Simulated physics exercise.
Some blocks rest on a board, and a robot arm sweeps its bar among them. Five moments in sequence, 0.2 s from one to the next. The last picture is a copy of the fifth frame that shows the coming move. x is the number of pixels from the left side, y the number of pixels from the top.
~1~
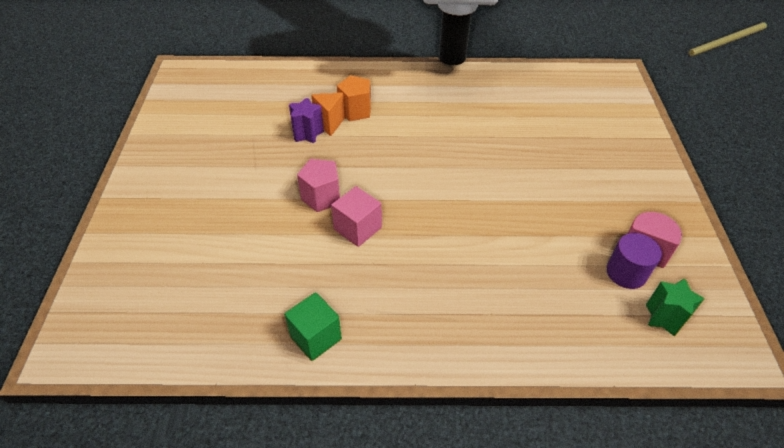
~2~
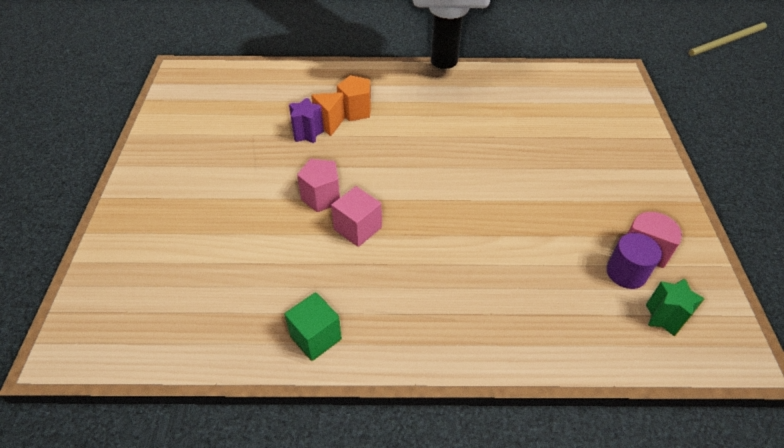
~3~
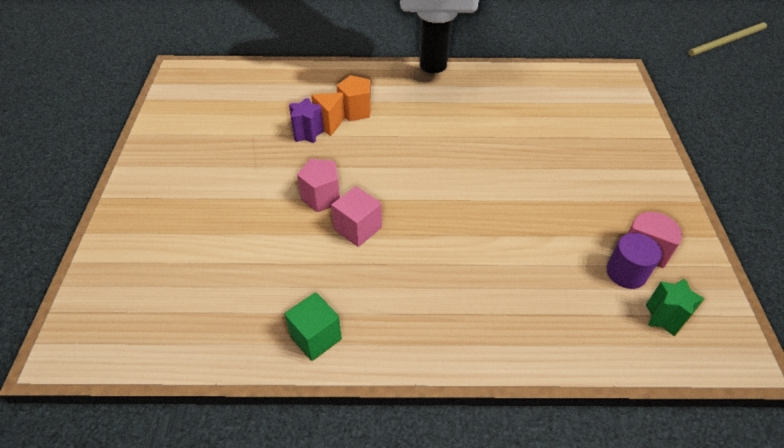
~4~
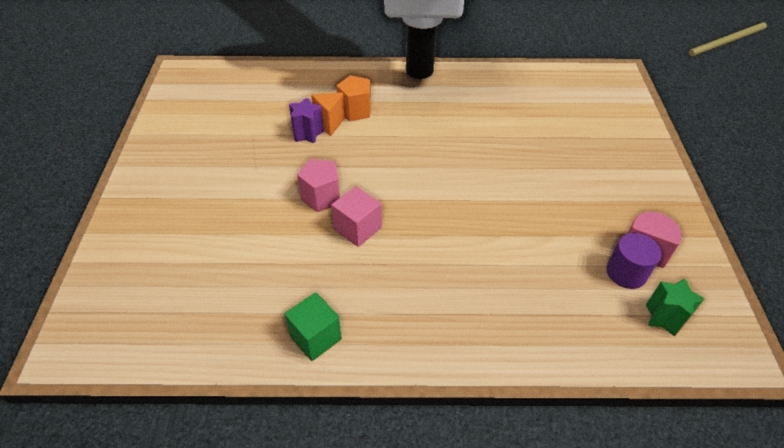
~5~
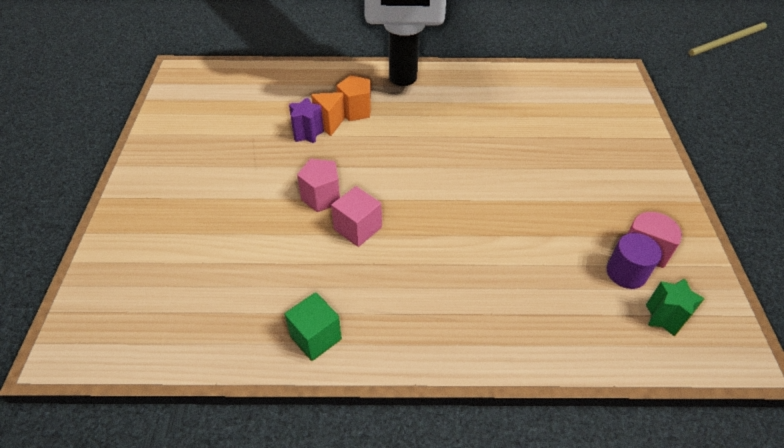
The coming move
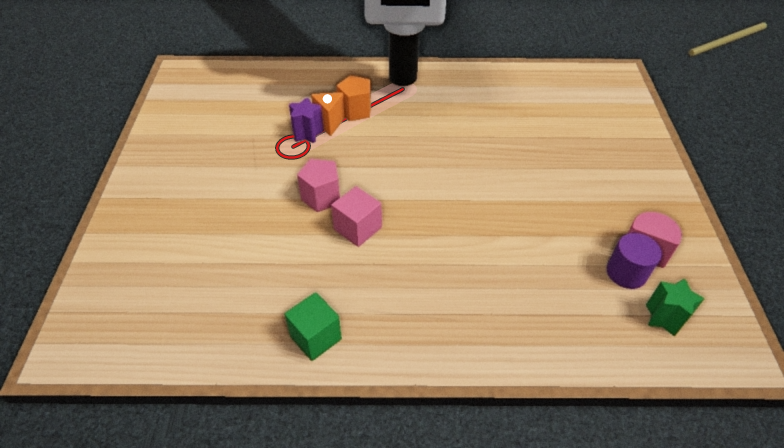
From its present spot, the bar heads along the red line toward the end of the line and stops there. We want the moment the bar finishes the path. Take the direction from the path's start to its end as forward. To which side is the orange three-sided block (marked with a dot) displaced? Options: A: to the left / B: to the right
A - to the left.
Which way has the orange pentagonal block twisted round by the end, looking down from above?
The orange pentagonal block rotates counterclockwise.
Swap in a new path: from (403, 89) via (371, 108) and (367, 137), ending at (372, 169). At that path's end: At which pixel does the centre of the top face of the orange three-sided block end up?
Located at (301, 108).
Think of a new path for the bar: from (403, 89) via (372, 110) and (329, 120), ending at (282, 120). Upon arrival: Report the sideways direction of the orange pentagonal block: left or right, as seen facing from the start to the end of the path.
It will end up to the right.
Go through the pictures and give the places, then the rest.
Tip of the bar at (452, 58), middles of tops, purple star at (304, 108), pink pentagonal block at (319, 172), orange three-sided block at (327, 99), orange pentagonal block at (355, 85), in the first picture.
Bar at (444, 61), nothing pushed, in the second picture.
Bar at (433, 66), nothing pushed, in the third picture.
Bar at (420, 71), nothing pushed, in the fourth picture.
Bar at (403, 78), purple star at (304, 108), pink pentagonal block at (319, 172), orange three-sided block at (327, 99), orange pentagonal block at (355, 85), in the fifth picture.
The line goes from (403, 89) to (293, 147); the dot is on the orange three-sided block.
What follows on the original path. One third of the way, bar at (367, 96); purple star at (287, 114), turned 15° clockwise; orange three-sided block at (311, 108); orange pentagonal block at (338, 94).
Two thirds of the way, bar at (329, 115); purple star at (265, 122), turned 65° clockwise; orange three-sided block at (286, 132), turned 60° clockwise; orange pentagonal block at (309, 118), turned 55° anticlockwise.
At the end, bar at (291, 136); purple star at (255, 124), turned 90° clockwise; pink pentagonal block unmoved; orange three-sided block at (259, 159), turned 50° clockwise; orange pentagonal block at (277, 143), turned 85° anticlockwise.
